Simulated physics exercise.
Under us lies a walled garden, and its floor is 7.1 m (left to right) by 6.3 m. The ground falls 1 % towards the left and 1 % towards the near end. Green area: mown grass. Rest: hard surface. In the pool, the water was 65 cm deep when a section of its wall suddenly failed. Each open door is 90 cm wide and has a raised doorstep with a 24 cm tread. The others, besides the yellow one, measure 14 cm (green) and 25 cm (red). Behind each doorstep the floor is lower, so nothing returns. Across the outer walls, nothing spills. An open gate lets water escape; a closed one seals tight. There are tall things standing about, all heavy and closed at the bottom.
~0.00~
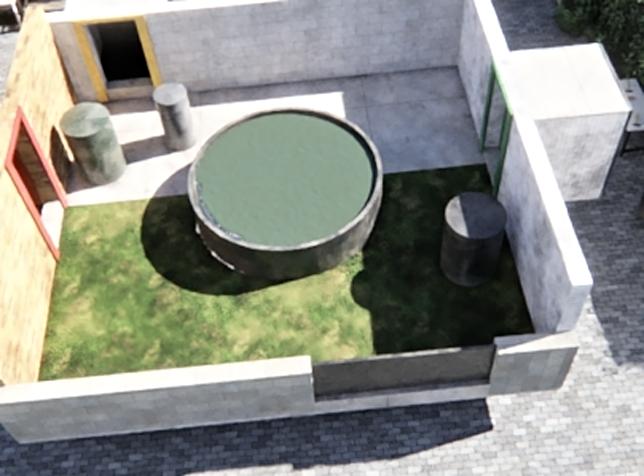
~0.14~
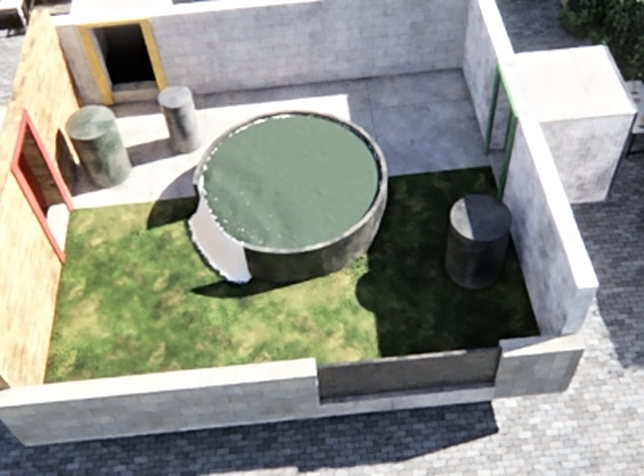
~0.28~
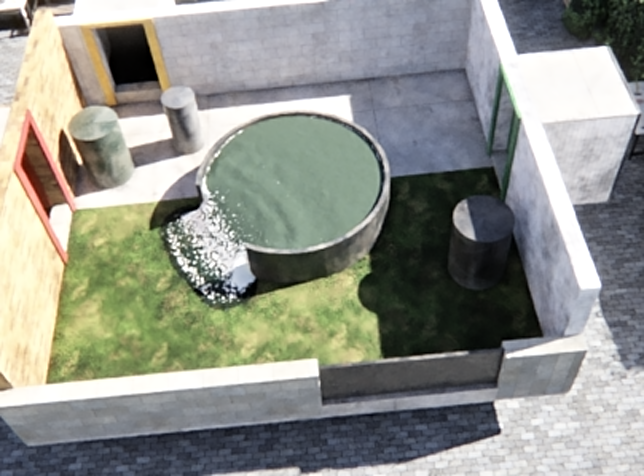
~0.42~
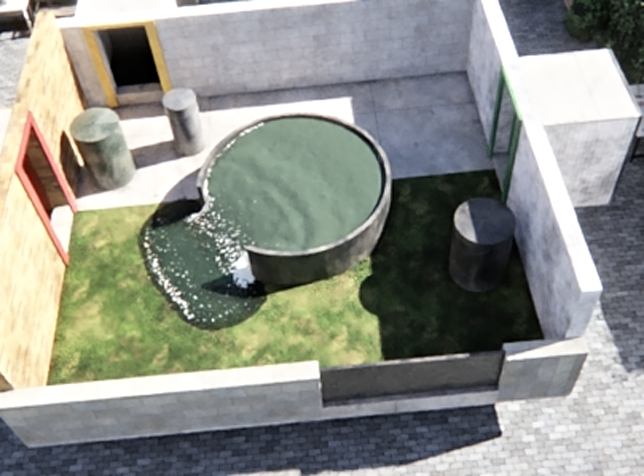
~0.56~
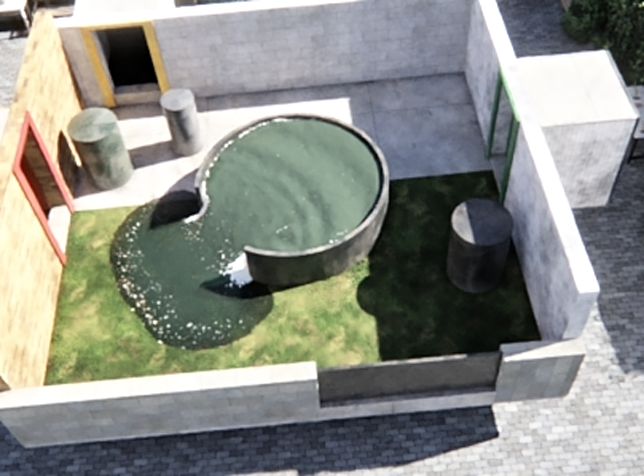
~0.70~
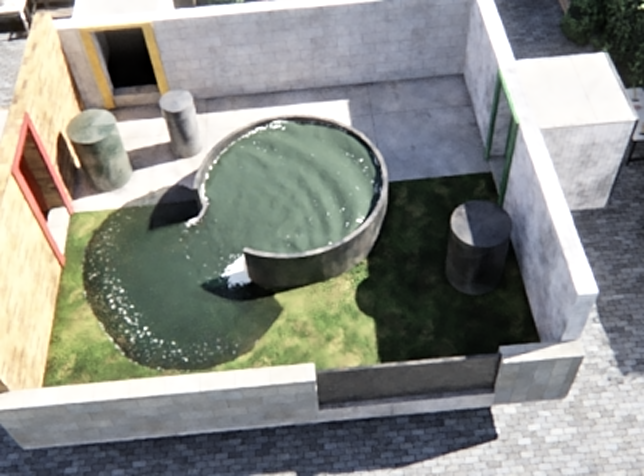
Dark green water sits still in a round pool inside a walled garden, then breaks through the near-left side of the pool wall. It pours onto the grass in a white, frothy burst, then spreads left and toward the near wall in a widening dark sheet while ripples cross the pool.
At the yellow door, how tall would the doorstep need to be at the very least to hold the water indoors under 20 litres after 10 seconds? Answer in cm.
The doorstep would need roughly 6.5 cm.
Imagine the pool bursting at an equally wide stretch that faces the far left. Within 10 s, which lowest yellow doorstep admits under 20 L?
Some 27 centimetres.
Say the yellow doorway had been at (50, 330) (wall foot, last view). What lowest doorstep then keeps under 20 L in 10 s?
Around 29 cm would do it.
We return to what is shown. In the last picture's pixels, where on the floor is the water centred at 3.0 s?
The water is centred around (206, 263) in the last picture's pixels.
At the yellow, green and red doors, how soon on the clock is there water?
It reaches yellow at 3.4 s, green at 8.5 s, and red at 1.1 s.
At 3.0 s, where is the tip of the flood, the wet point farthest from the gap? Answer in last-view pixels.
The tip of the flood lies near (87, 116).
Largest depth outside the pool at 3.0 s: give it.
Max depth: Around 41 cm.
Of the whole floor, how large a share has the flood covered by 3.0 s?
About 35 per cent.
After 1.4 s water covers 30 % of the floor, deepest (36 cm) near (220, 266); it has not reached the yellow door.
After 3.0 s water covers 35 % of the floor, deepest (41 cm) near (37, 421); it has not reached the yellow door.
After 10.0 s water covers 100 % of the floor, deepest (18 cm) near (37, 421); 9 cm at the yellow door, 0 litres in over its 25 cm doorstep.
At the yellow door as built, the water arrived by 3.4 s and peaked near 10 cm at 5.6 s.
With a doorstep of 6 cm, 28 litres would have come in within the 10 s; with 8 cm, 8 litres. So under 20 litres takes about 6.5 cm.
